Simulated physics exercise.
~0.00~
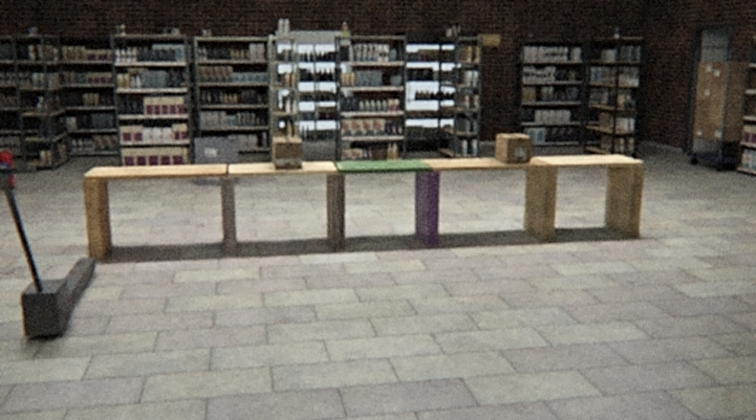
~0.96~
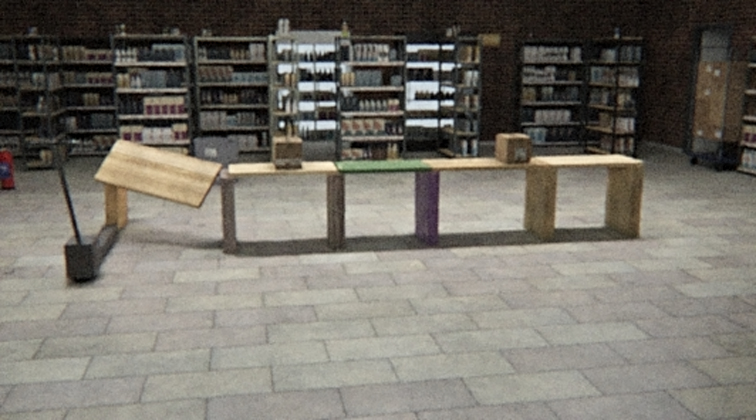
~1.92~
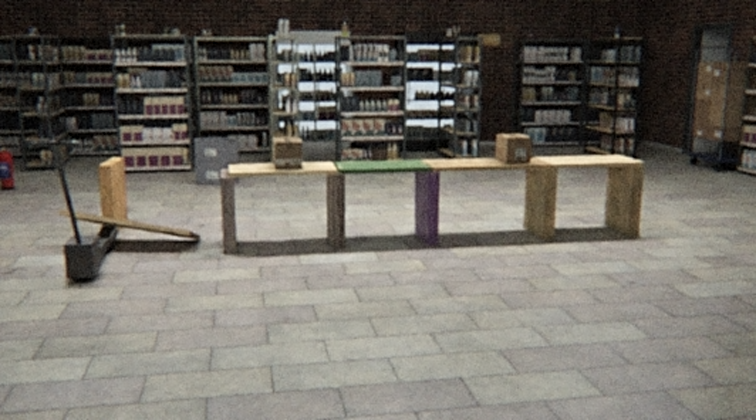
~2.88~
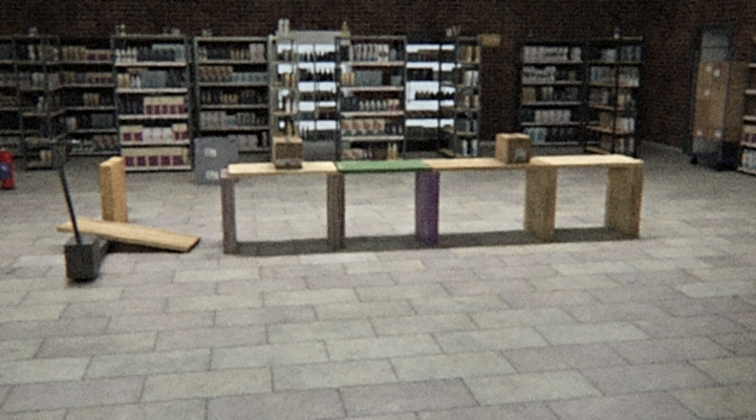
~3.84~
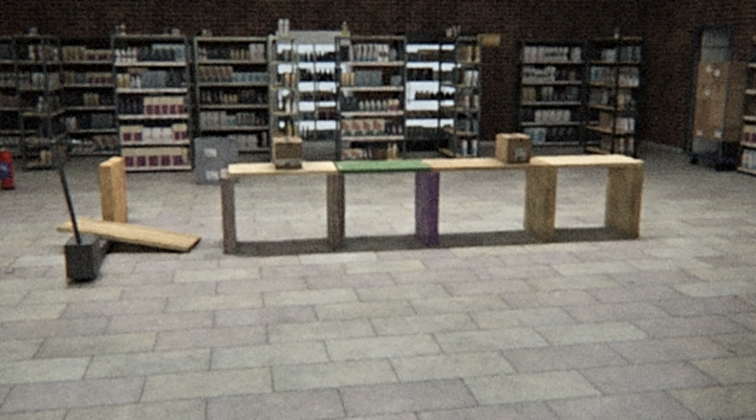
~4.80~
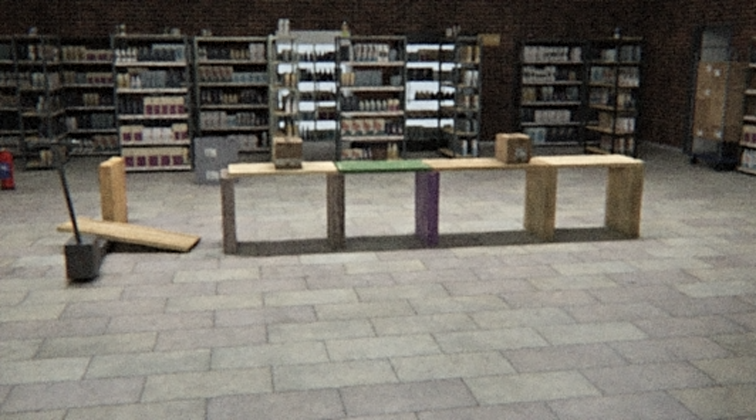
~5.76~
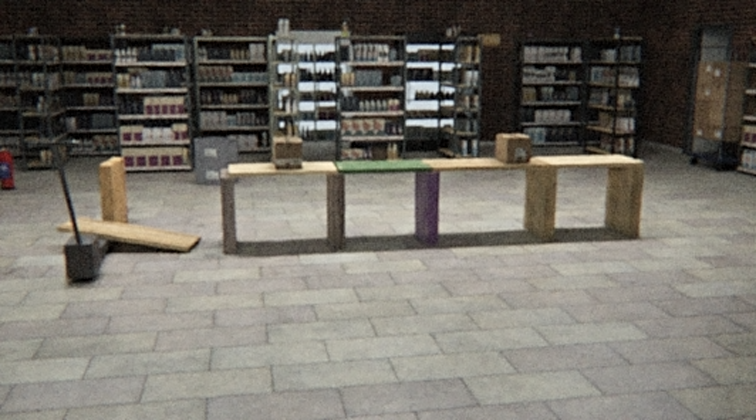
On a shop floor, a jack slides in and the leftmost board drops, the rest standing.
